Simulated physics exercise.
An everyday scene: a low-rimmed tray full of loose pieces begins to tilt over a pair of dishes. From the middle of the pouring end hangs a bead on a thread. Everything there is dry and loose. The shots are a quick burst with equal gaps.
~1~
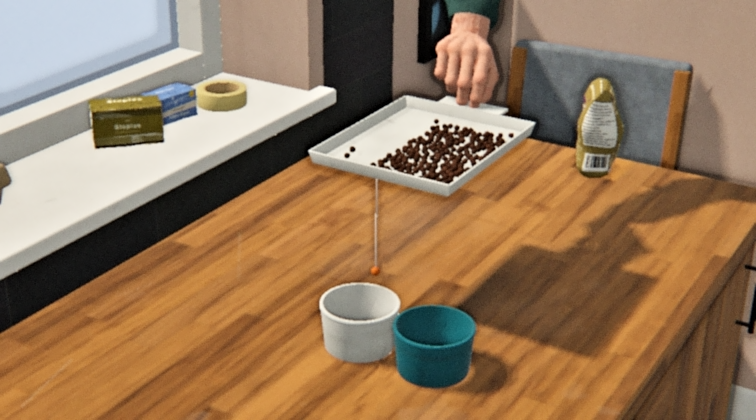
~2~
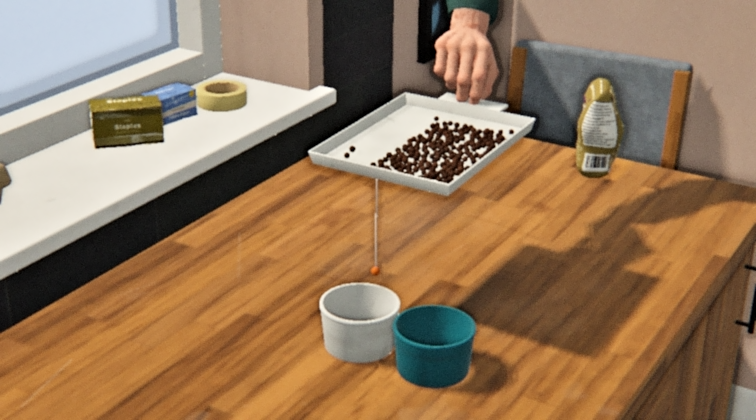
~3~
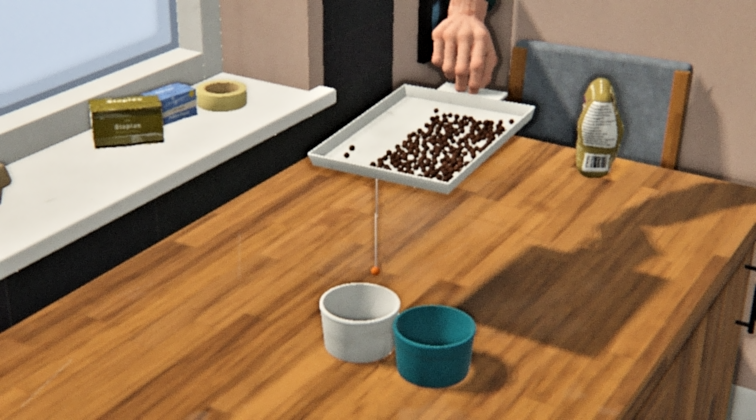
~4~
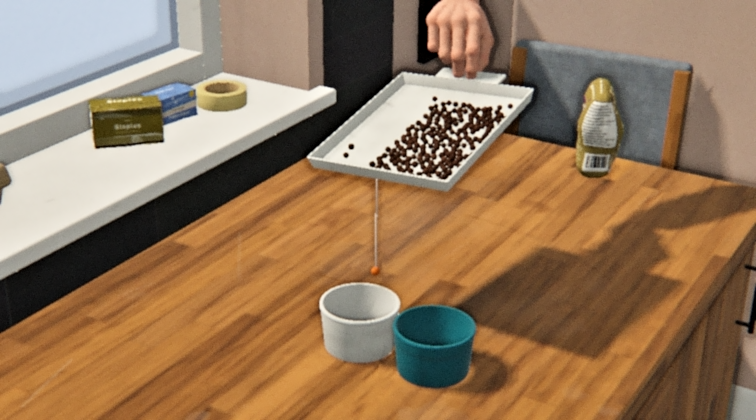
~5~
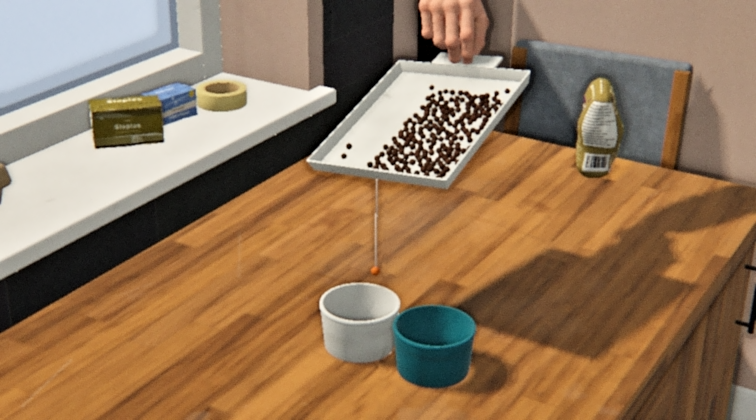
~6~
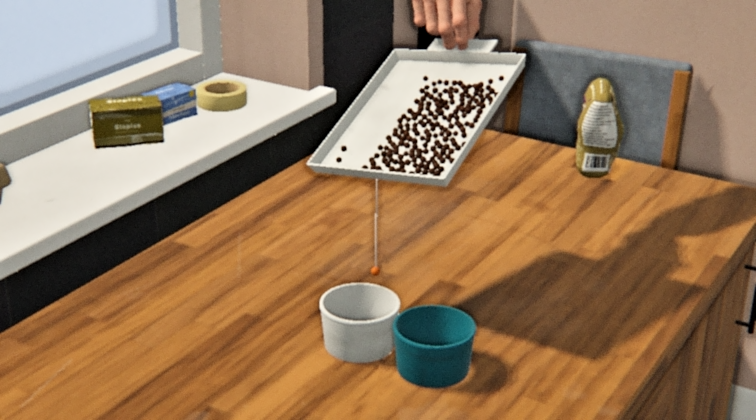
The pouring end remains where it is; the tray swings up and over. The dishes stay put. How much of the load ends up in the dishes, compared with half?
The dishes end up with less than half of it.
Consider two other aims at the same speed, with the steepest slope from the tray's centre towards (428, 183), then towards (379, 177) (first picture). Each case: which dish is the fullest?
Number one favours the right of the two; number two favours the left of the two.
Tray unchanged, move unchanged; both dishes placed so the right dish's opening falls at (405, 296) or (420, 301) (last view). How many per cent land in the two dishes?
Trial 1 70%, trial 2 40%.
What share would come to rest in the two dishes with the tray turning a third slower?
About 30 per cent.
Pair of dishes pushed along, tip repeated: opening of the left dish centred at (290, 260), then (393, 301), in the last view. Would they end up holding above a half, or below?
Placing 1: A majority of it. Placing 2: A minority of it.
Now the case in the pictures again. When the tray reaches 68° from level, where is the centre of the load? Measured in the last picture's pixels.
Load centre: Approx. (354, 166).
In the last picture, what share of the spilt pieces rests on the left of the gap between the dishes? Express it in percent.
100 per cent, about.
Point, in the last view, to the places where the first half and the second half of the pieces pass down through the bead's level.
About (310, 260), and after that about (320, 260).
Soon, tray tipped steeply; most on the tray; a stray few in the left dish; a stray few outside both; a small part in the air.
A while on, tray tipped past a quarter turn; a small part on the tray; a small part in the left dish; about half outside both; about a quarter in the air.
Towards the end, tray tipped past a quarter turn; about a quarter in the left dish; most outside both.
Finally, tray tipped past a quarter turn; none in the right dish; about a quarter in the left dish; most outside both.
